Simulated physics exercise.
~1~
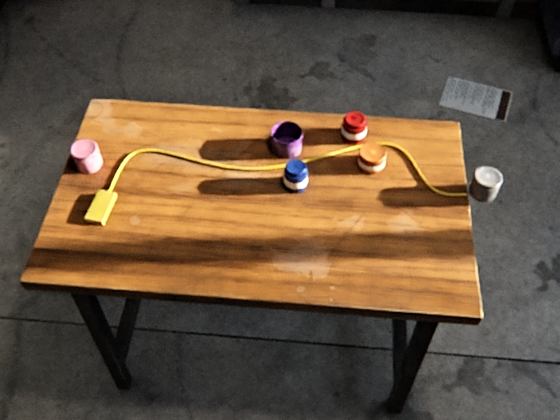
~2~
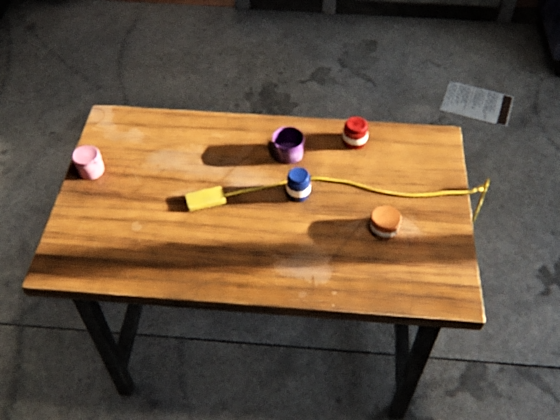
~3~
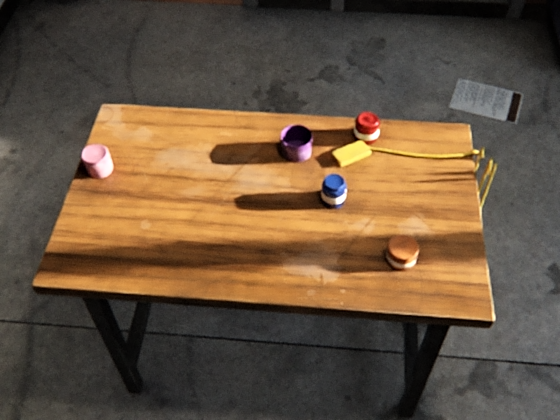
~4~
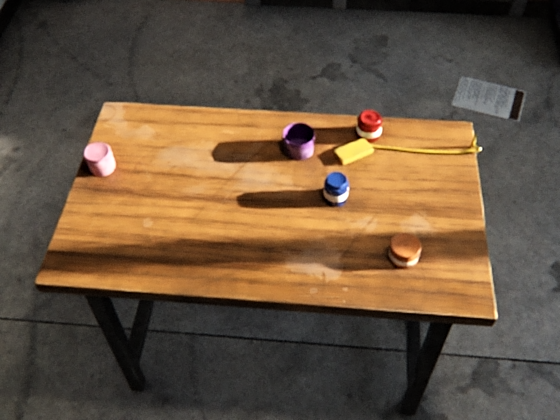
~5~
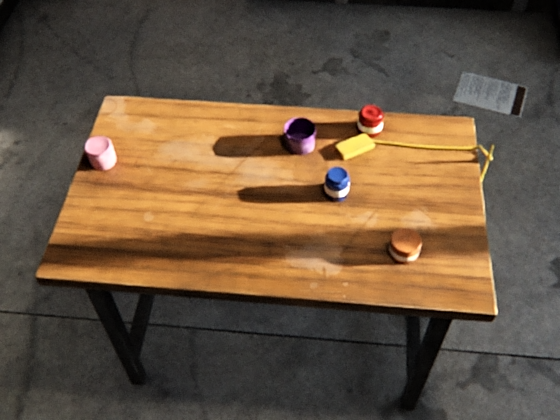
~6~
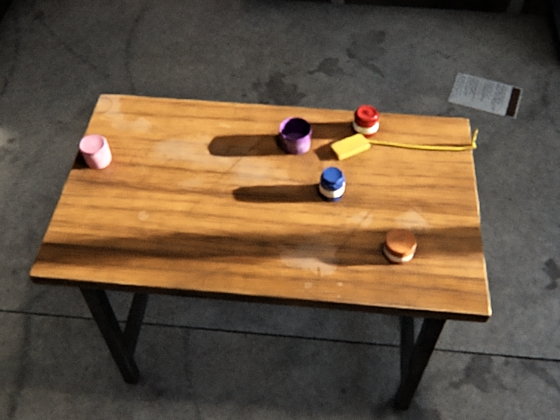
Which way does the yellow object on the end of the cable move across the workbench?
It moves to the right, ending up near the red jar.
